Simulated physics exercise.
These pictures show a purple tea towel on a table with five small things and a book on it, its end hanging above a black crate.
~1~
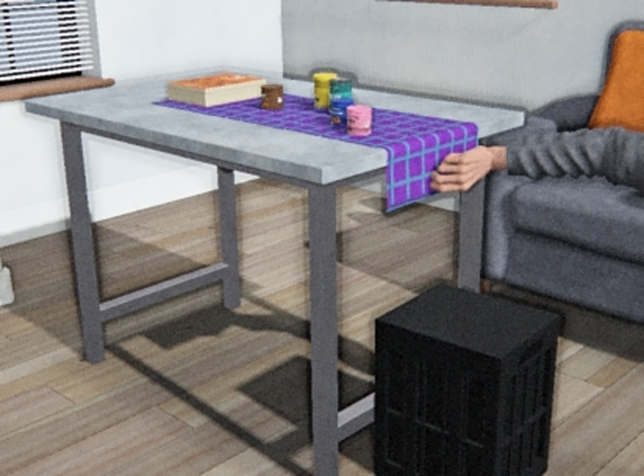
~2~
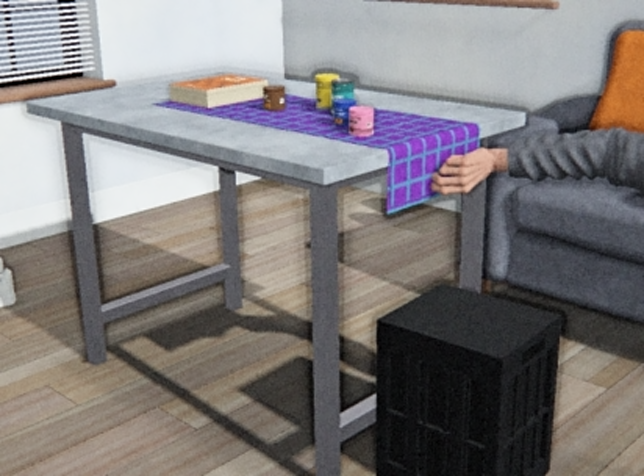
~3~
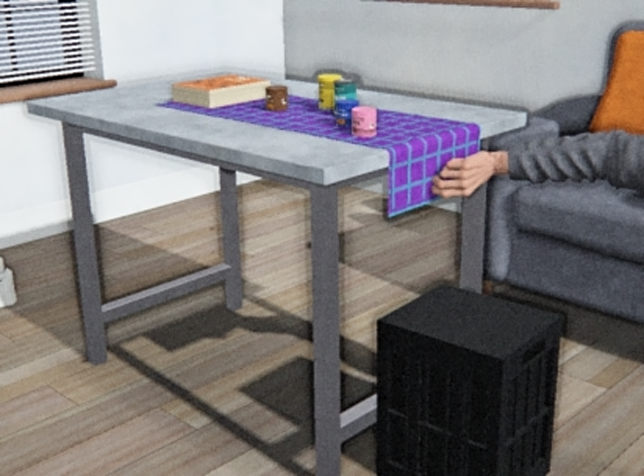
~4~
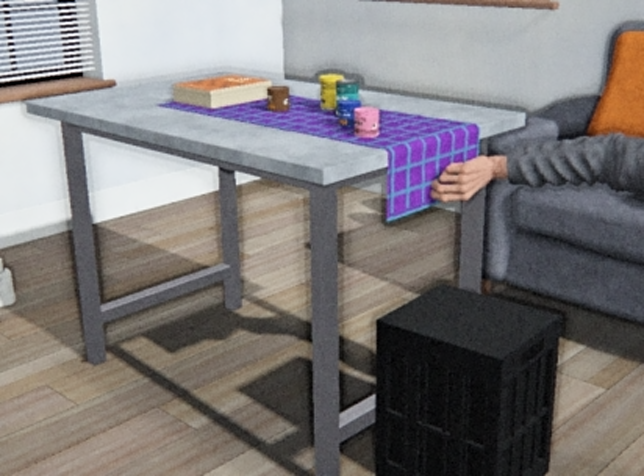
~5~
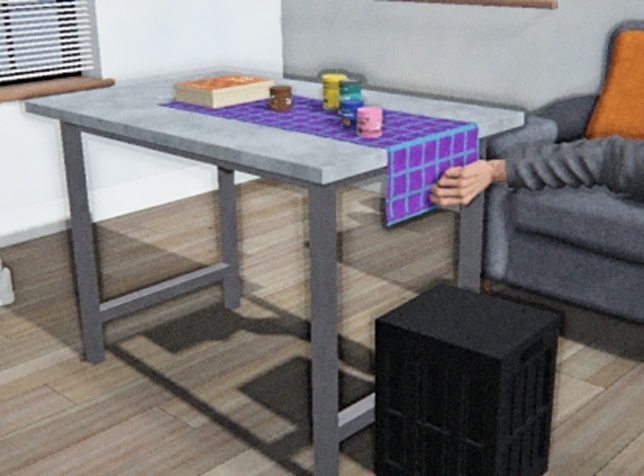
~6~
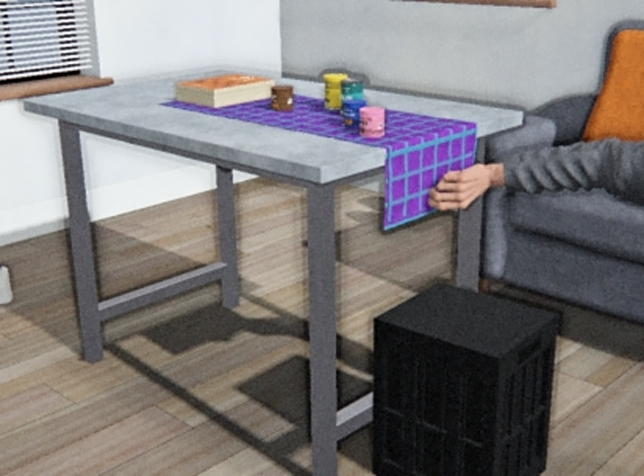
A hand at the right slowly drew a purple checked cloth a little way down over the table's edge above a black crate, and the small colourful pots on it shifted slightly to the right.
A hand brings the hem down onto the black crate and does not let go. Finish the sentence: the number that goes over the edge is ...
The number that goes over the edge is two.
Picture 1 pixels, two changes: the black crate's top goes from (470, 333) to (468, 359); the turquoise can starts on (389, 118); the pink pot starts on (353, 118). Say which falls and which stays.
In the end the turquoise can is no longer on top and the pink pot is no longer on top.
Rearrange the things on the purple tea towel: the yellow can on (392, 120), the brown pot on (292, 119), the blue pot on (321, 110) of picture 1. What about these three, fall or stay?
Looks like the yellow can ends up down, the brown pot hangs in there, and the blue pot hangs in there.
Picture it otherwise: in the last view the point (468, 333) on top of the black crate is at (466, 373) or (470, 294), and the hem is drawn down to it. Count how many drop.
It comes to 3 and 1 over the edge.
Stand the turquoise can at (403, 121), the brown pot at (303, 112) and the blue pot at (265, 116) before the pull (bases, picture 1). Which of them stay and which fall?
You'd see the turquoise can go down, the brown pot hang on and the blue pot hang on.
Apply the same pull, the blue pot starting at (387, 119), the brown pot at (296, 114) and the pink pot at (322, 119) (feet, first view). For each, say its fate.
The blue pot ends up off; the brown pot stays put; the pink pot stays put.
A little later, hem near (433, 246); all still up.
Next, hem near (432, 284); pink pot gone.
Later still, hem on the crate; pink pot and blue pot gone.
When it is over, hem on the crate; pink pot and blue pot gone. The table loses two.
